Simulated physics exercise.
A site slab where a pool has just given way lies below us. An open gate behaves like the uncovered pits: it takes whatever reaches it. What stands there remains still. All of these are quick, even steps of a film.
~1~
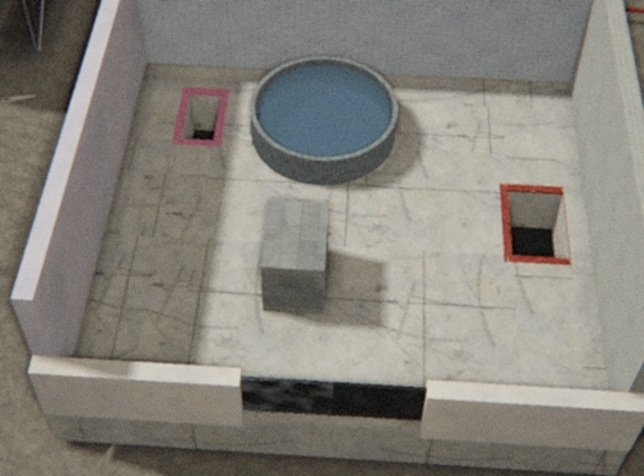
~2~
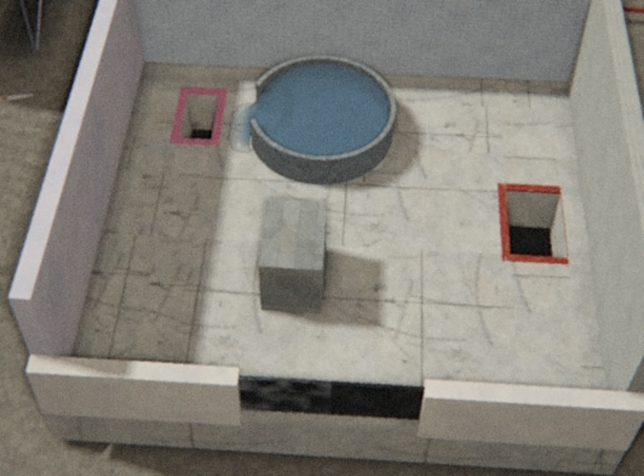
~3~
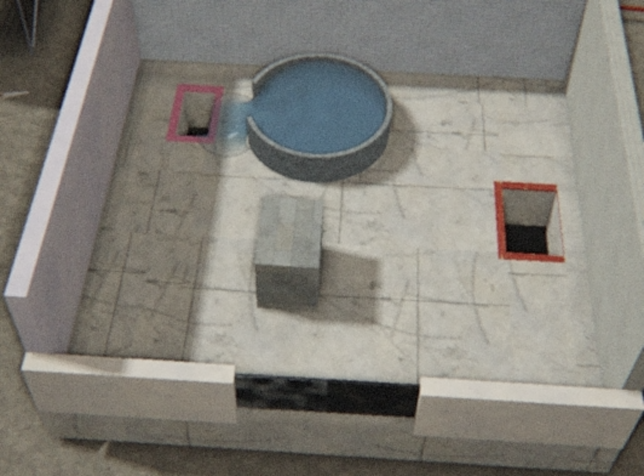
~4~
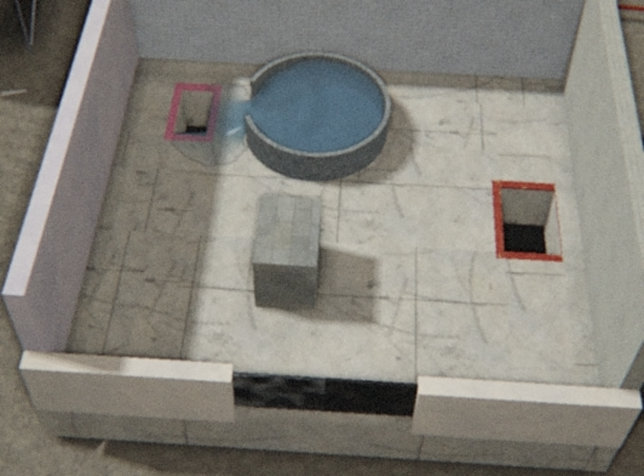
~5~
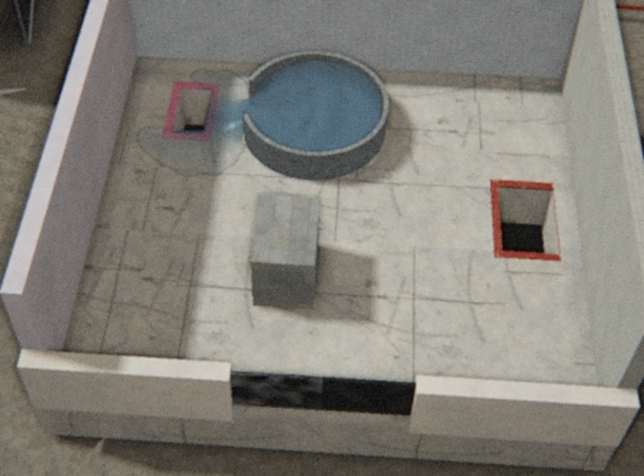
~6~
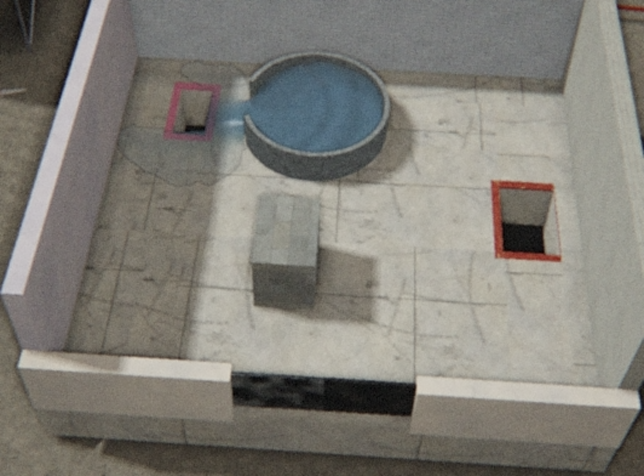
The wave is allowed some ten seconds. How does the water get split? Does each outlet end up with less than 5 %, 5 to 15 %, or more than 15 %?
Each ends thus: The gate with less than 5 %; the pink pit with more than 15 %; the red pit with less than 5 %.
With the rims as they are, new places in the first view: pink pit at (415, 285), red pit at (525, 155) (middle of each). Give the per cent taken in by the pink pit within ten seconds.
Roughly 2 per cent ends up in the pink pit.
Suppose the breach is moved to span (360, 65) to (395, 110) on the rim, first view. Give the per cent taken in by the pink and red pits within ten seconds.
Roughly, in per cent: Pink 2, red 40.
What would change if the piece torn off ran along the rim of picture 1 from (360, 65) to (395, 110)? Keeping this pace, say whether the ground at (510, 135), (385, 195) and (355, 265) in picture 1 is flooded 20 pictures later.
First spot submerged, second spot spared, third spot spared.
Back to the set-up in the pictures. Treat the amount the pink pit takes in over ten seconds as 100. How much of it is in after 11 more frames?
By my reckoning, 40 percent.
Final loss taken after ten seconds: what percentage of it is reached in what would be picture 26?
Around 55 %.
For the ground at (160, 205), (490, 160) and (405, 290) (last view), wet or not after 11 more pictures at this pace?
One by one: Waterlogged / left dry / left dry.
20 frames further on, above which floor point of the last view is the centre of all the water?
Centre of mass: Roughly (269, 142).
A moment on, water covers 10 % of the floor; the gate 0 %, the pink pit 14 %, the red pit 0 %.
Next, water covers 15 % of the floor; the gate 0 %, the pink pit 24 %, the red pit 0 %.
Then, water covers 20 % of the floor; the gate 0 %, the pink pit 35 %, the red pit 0 %.
Later, water covers 25 % of the floor; the gate 0 %, the pink pit 49 %, the red pit 0 %.
In the end, water covers 35 % of the floor; the gate 0 %, the pink pit 62 %, the red pit 0 %.
